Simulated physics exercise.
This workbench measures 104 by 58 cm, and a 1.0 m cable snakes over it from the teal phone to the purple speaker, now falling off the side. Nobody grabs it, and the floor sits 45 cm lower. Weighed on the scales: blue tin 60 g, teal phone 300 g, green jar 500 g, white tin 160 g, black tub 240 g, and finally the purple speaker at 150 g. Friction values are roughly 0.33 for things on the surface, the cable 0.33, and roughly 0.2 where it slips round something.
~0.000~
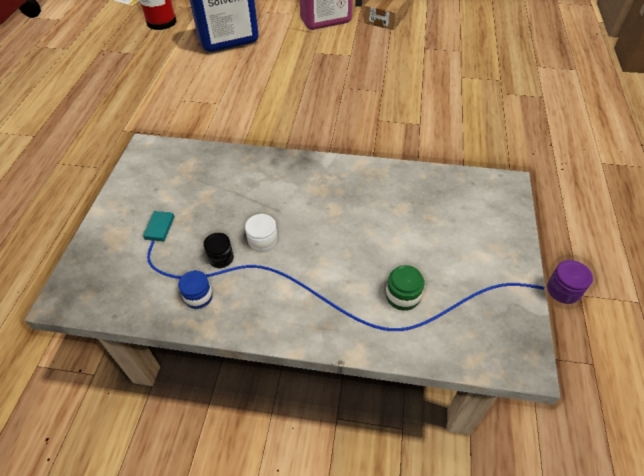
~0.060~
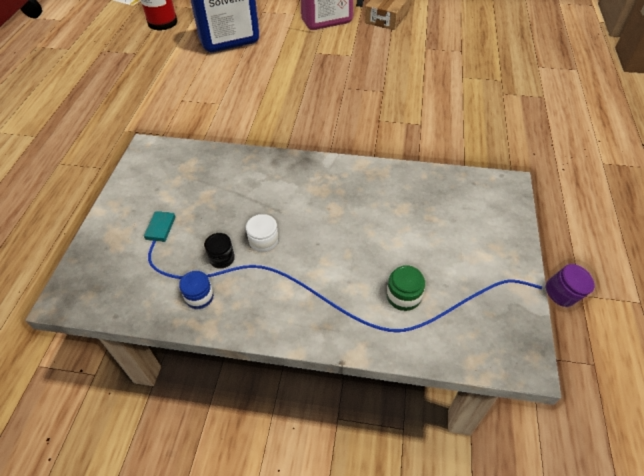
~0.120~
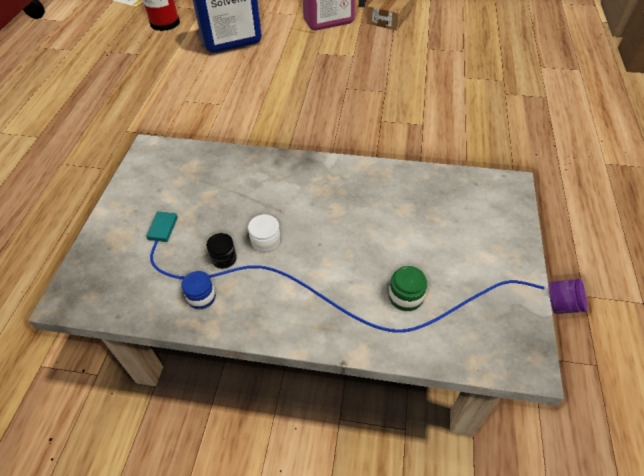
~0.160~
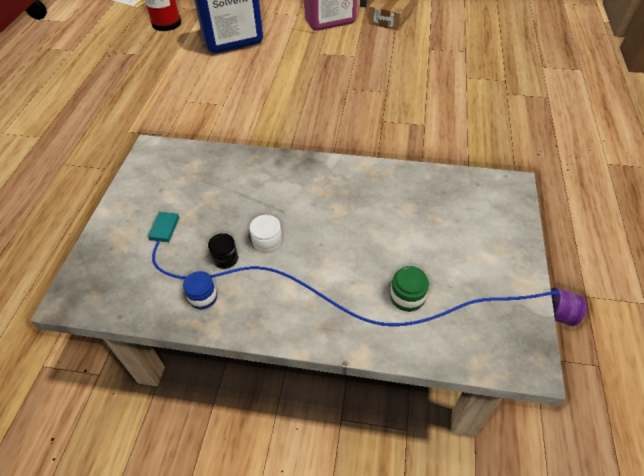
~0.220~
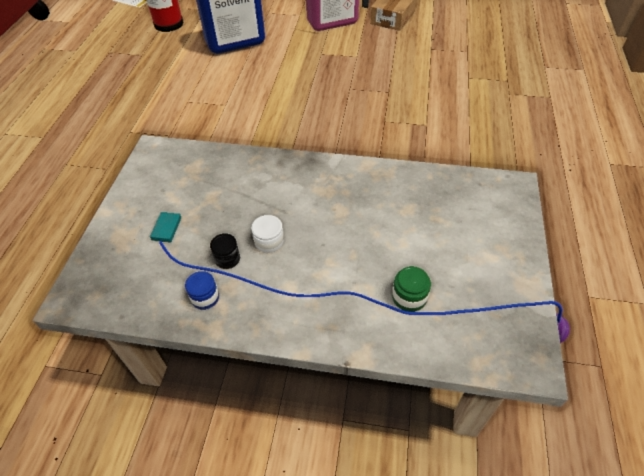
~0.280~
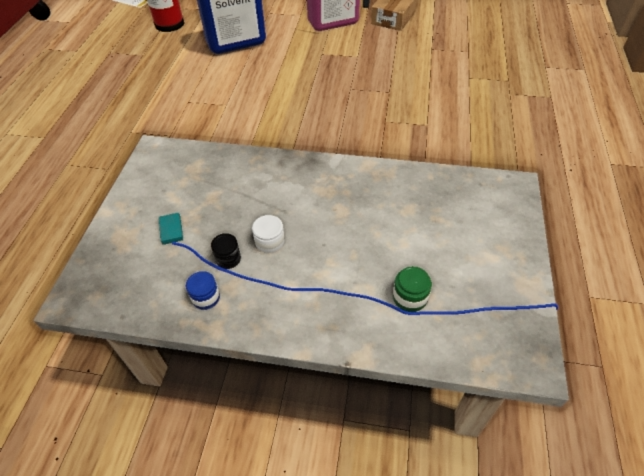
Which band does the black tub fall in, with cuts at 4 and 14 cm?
I'd bet it ends up in the lowest range.
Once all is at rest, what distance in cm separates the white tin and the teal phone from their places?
In the end the white tin has moved about 0 cm, while the teal phone has moved about 6 cm.
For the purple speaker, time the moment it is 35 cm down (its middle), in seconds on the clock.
Answer: Never.
By 0.5 s, the cable's tail end at (197, 245); purple speaker over the edge, teal phone 5 cm off its start.
By 0.7 s, the cable's tail end at (200, 248); purple speaker over the edge, teal phone 6 cm off its start.
By 1.0 s, the cable's tail end at (200, 248); purple speaker over the edge, teal phone 6 cm off its start at (188, 235).
By 1.2 s, the cable's tail end at (200, 248); teal phone 6 cm off its start, purple speaker over the edge.
By 2.4 s, the cable's tail end at (200, 248); black tub 1 cm off its start at (227, 241), purple speaker over the edge, teal phone 6 cm off its start at (188, 235).
